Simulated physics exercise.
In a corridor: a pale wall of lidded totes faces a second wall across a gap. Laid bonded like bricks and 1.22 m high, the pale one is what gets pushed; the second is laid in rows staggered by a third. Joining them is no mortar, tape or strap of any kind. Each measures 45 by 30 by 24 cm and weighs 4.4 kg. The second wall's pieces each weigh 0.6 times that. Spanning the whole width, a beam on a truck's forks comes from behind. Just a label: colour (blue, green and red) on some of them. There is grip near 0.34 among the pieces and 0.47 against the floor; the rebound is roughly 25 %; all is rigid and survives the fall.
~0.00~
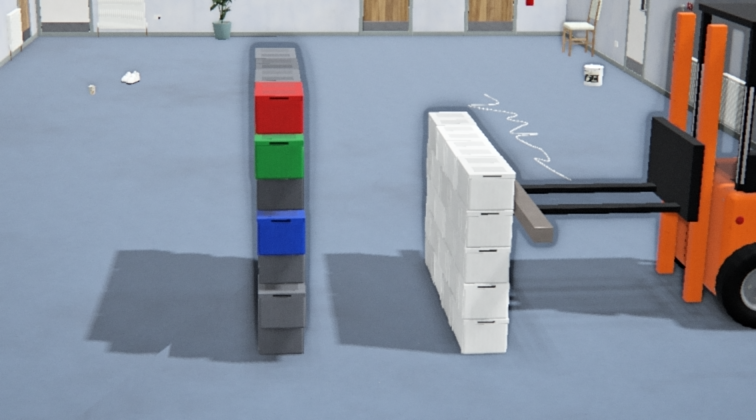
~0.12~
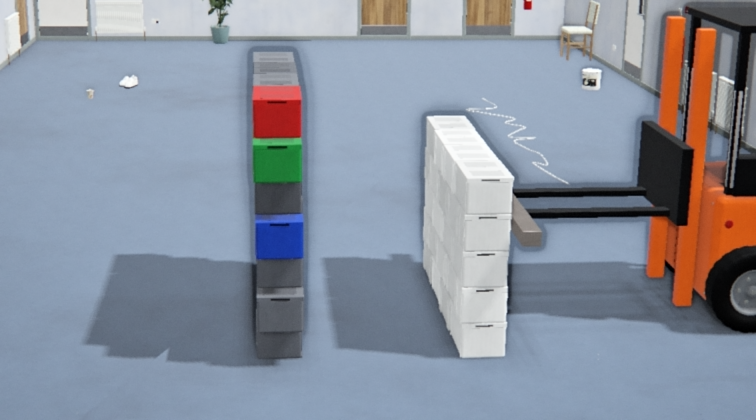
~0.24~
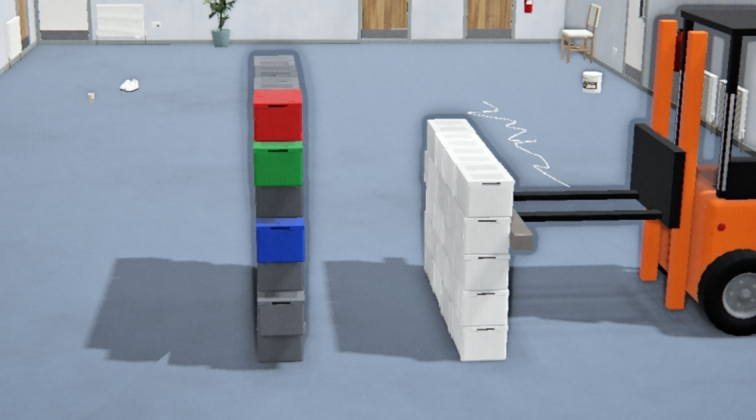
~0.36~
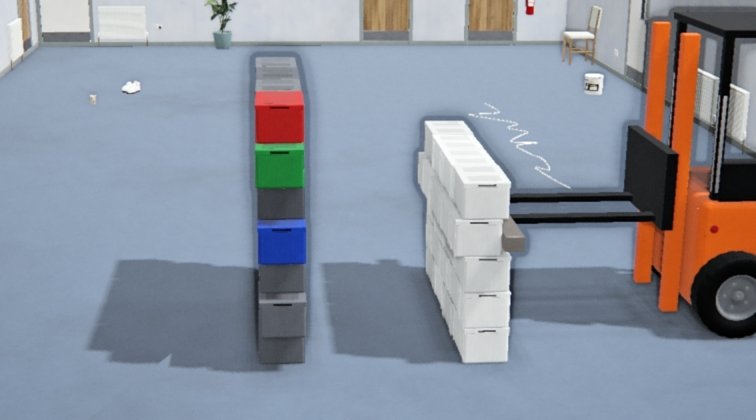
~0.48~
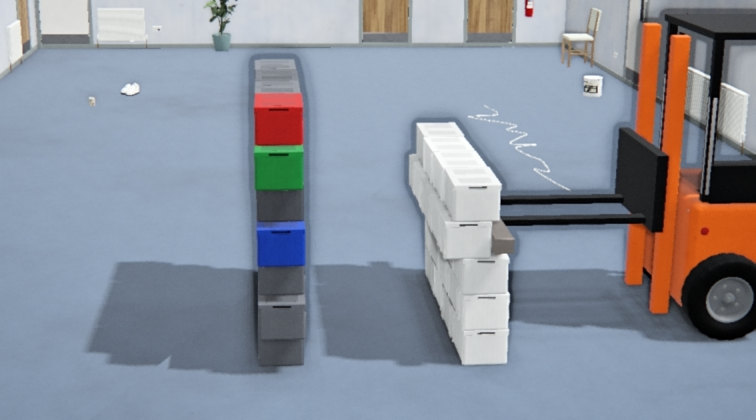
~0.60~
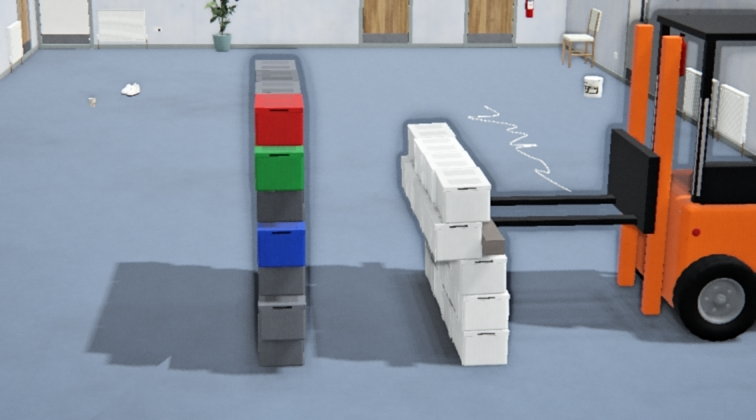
To begin with, an orange forklift with a beam across its forks stands right of a white wall of stacked totes, with a grey wall bearing red, green and blue totes further left. The forklift moves left, the beam meets the white wall, and its upper rows slide leftward over the lower ones.
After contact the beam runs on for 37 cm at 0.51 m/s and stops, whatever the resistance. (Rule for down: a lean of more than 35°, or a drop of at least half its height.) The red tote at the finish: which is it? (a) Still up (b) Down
Still up.
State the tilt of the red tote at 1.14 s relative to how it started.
0°.
After 0.74 s, 0 of the pale wall down; none of the 28 totes of the second wall down; red tote unmoved.
After 0.94 s, 3 of the pale wall down; none of the 28 totes of the second wall down; red tote unmoved.
After 1.14 s, 9 of the pale wall down; none of the 28 totes of the second wall down; red tote unmoved.
After 1.46 s, 10 of the pale wall down; none of the 28 totes of the second wall down; red tote unmoved.
In the end (2.4 s), 10 of the pale wall down; none of the 28 totes of the second wall down; red tote unmoved; blue tote unmoved; green tote unmoved. From the last view, middles, red tote near (279, 120), blue tote near (281, 238).
